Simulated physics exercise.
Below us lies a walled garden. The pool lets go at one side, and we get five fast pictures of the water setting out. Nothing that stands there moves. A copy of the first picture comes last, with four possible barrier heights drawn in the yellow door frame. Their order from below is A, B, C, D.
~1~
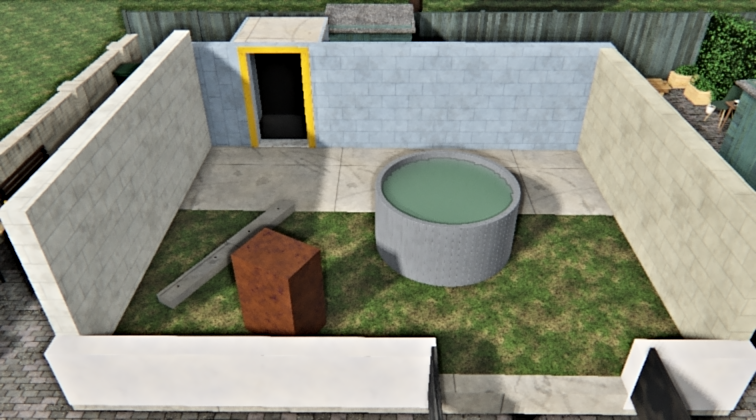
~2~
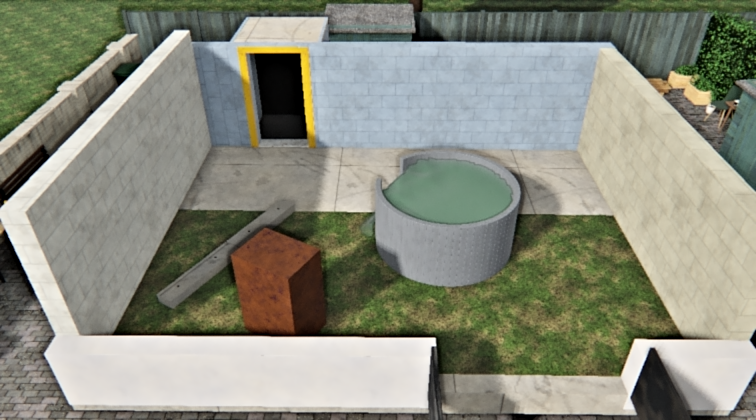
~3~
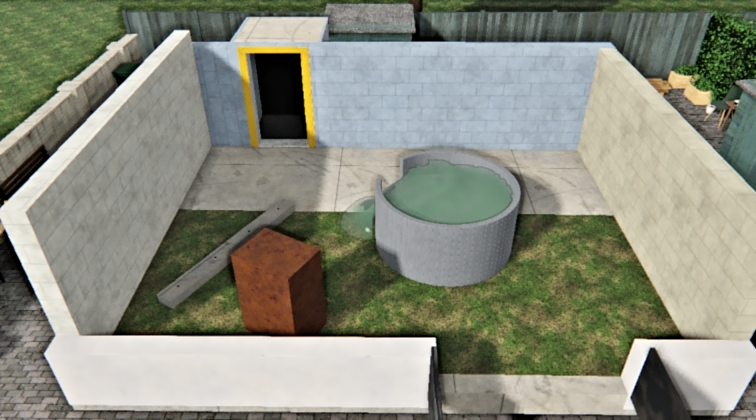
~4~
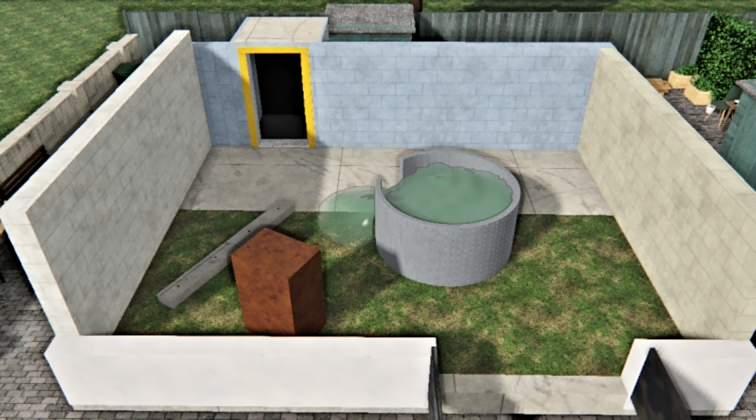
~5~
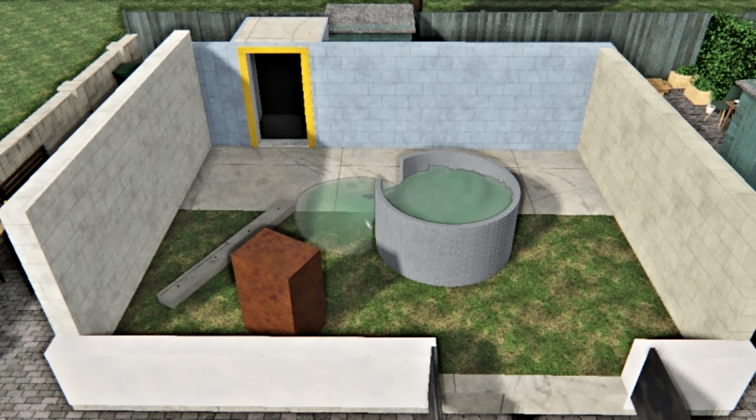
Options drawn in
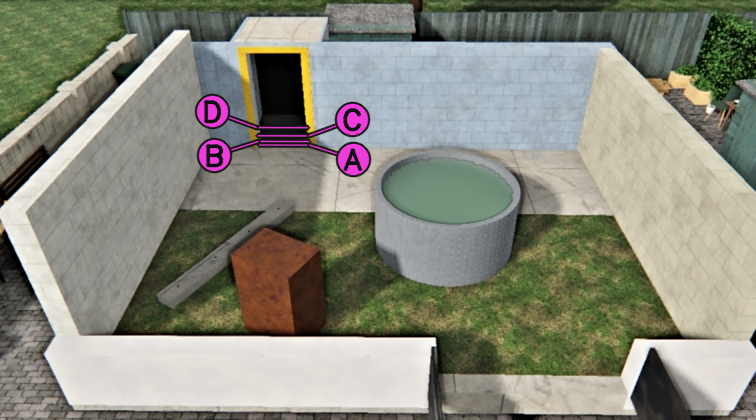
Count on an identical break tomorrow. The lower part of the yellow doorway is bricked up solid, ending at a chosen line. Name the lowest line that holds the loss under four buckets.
Mark C just does it.
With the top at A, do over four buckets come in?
Yes, it does.
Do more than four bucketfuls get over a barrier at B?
Yes.
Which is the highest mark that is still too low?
Here it is mark B.
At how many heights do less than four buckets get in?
Two.
In magenta, A at (284, 145); B at (283, 141); C at (283, 135); D at (282, 127); from the bottom up A, B, C, D.
If A is chosen, dozens of bucketfuls pour in.
If B is chosen, about 9 bucketfuls get in.
If C is chosen, a splash gets over, under a bucket.
If D is chosen, nothing gets over.
